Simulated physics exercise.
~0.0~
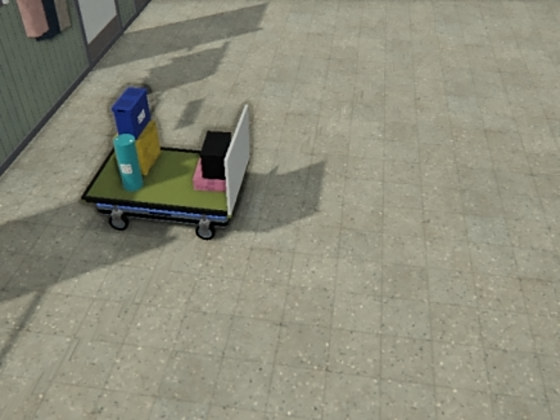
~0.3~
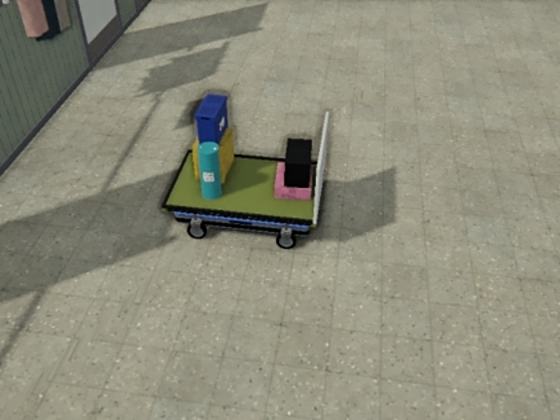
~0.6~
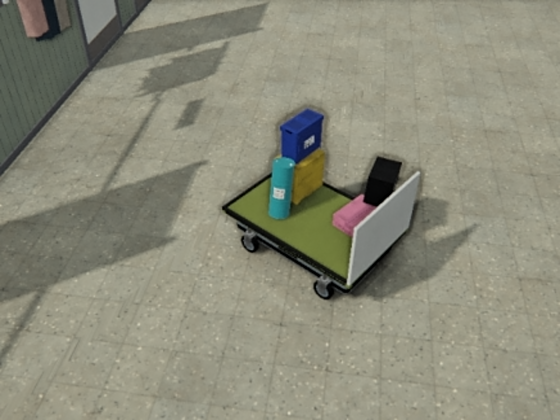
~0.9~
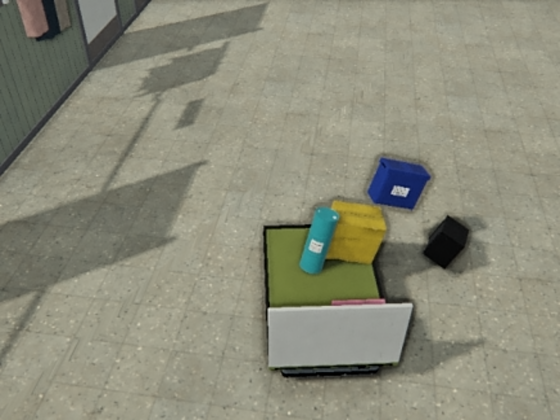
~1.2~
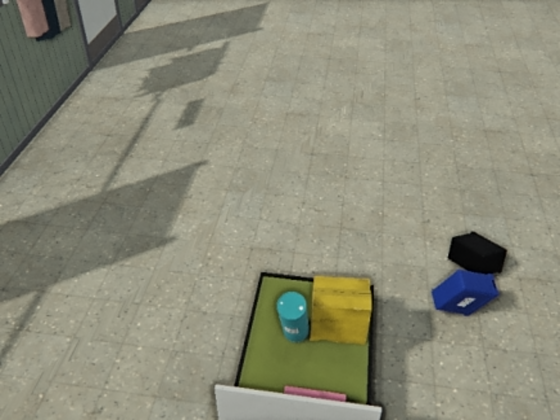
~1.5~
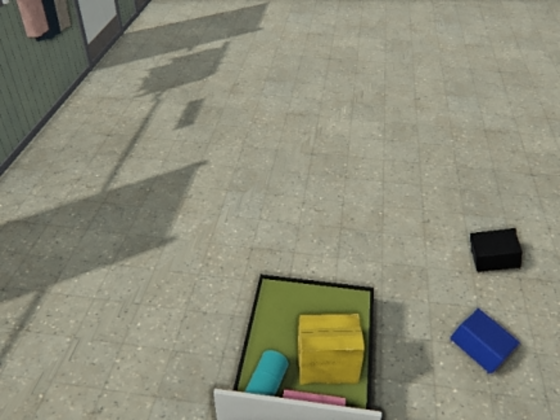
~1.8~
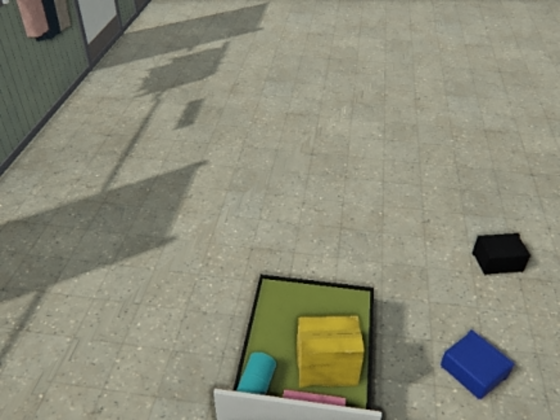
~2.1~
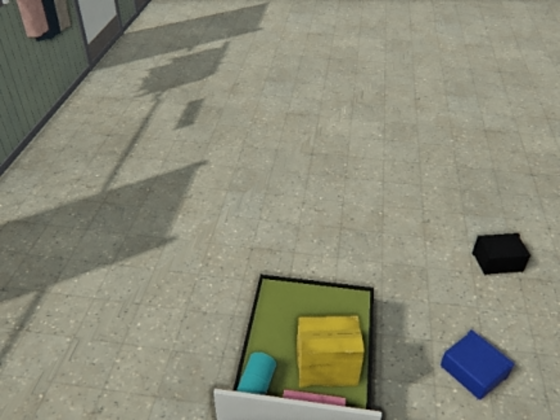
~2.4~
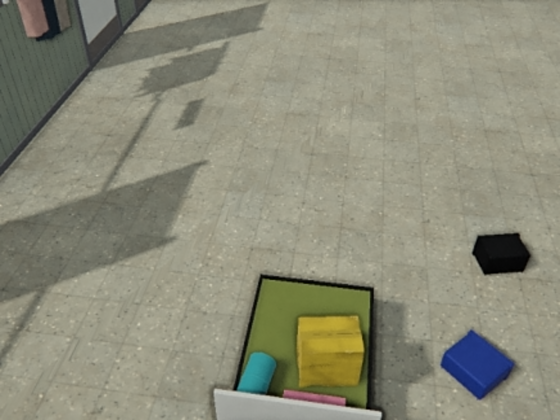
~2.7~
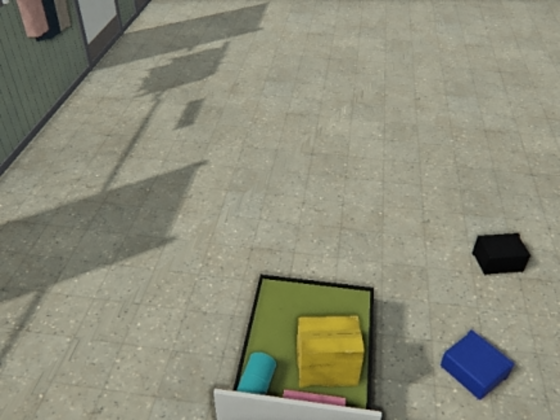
On a tiled floor, a turning cart spills two boxes and its canister topples aboard.
